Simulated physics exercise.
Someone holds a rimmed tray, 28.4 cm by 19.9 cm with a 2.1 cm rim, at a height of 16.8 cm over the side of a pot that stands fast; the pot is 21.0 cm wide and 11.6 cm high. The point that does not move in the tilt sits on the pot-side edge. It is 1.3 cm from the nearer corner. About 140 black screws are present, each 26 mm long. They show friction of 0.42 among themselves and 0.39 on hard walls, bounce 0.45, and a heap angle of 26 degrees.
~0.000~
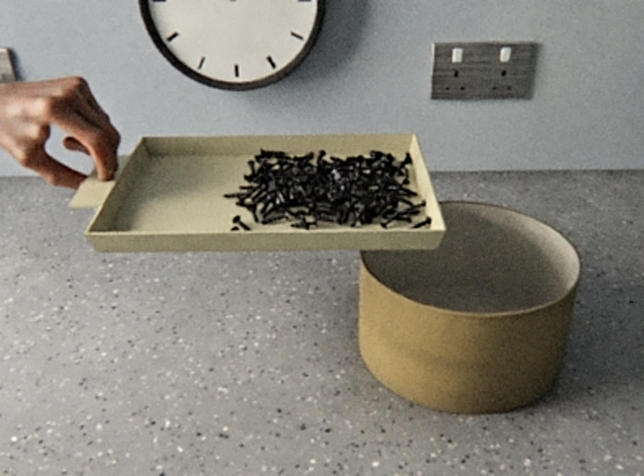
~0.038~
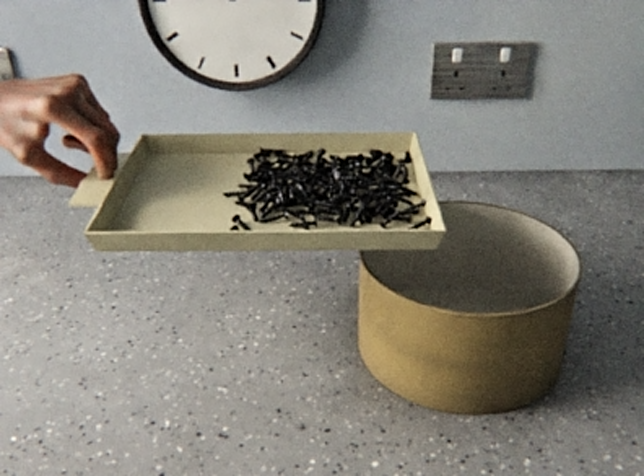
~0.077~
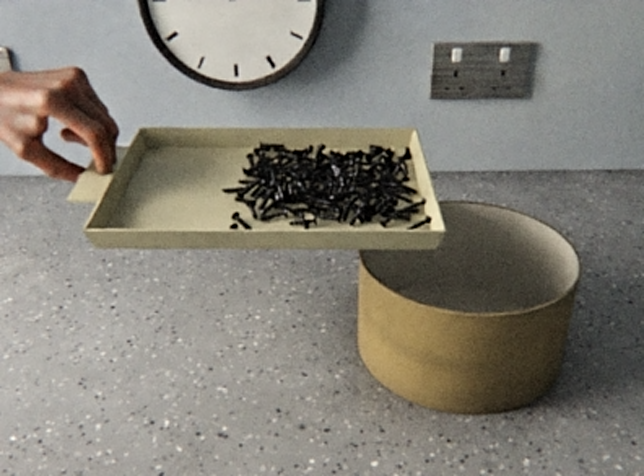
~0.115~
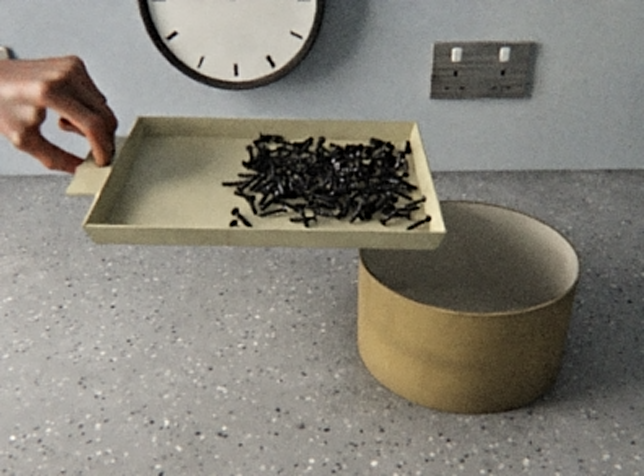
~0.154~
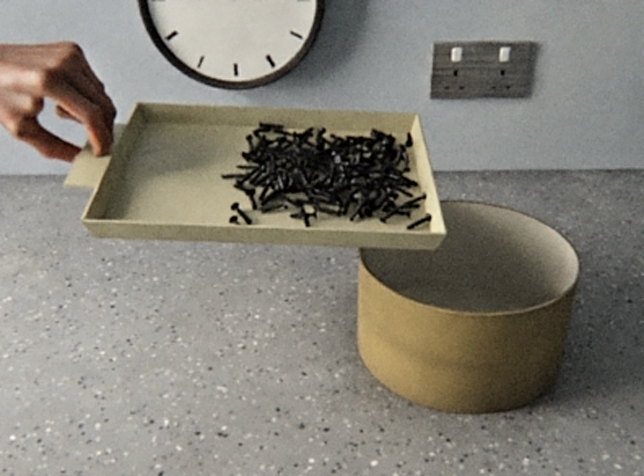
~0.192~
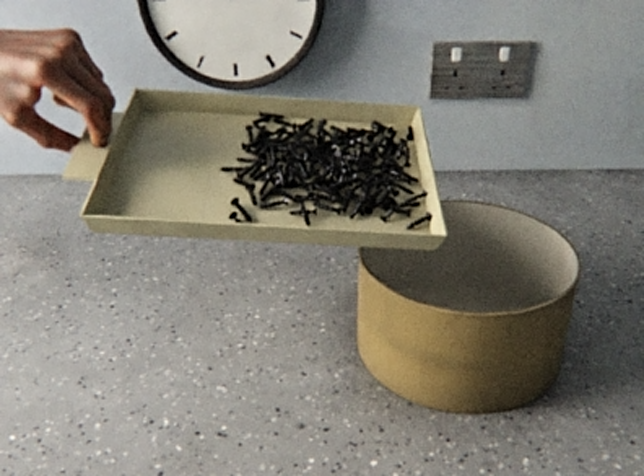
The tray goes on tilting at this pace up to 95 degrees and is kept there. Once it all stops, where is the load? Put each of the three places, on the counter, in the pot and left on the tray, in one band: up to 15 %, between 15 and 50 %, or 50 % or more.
Counter: 50 % or more; pot: Up to 15 %; tray: Up to 15 %.
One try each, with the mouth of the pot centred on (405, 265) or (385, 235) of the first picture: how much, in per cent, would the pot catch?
Estimates: 60 in a hundred and 0 in a hundred.
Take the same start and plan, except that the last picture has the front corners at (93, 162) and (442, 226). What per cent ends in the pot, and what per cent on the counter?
Pot: 95, counter: 5.
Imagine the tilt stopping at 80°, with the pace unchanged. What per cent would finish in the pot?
Around 5 in a hundred.
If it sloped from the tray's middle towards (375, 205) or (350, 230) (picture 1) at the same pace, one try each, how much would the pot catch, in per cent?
Approximately 100 percent, then 35 percent.
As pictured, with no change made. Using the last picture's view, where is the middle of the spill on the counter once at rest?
Middle of the spill at rest: Roughly (440, 463).
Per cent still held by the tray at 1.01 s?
I'd put it at roughly 80 per cent.
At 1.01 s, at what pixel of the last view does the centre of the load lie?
By then the middle of the load sits around (407, 243).
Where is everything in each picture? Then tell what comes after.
The first frame shows tray tilt 0 degrees, front corners at (94, 230) and (438, 226); middle of the pieces at (327, 189); pot at (468, 250).
The second frame shows tray tilt 0 degrees, front corners at (93, 229) and (438, 227); middle of the pieces at (327, 188).
The third frame shows tray tilt 2 degrees, front corners at (92, 226) and (438, 227); middle of the pieces at (326, 185).
The fourth frame shows tray tilt 5 degrees, front corners at (91, 222) and (438, 228), lowest corner right front; middle of the pieces at (326, 180).
The fifth frame shows tray tilt 8 degrees, front corners at (90, 216) and (438, 229), lowest corner right front; middle of the pieces at (327, 174).
The sixth frame shows tray tilt 11 degrees, front corners at (89, 211) and (439, 230), lowest corner right front; middle of the pieces at (327, 168); pot at (467, 250). Its pace works out near 80 degrees a second.
After 0.68 s, tilt 51 degrees; the tray holds 100 %, the pot 0 %.
Then, at 1.01 s, tilt 78 degrees; the tray holds 80 %, the pot 0 %.
After 1.43 s, tilt 95 degrees; the tray holds 0 %, the pot 5 %.
By 2.2 s all is still; counter 95 %, pot 5 %, tray 0 %.
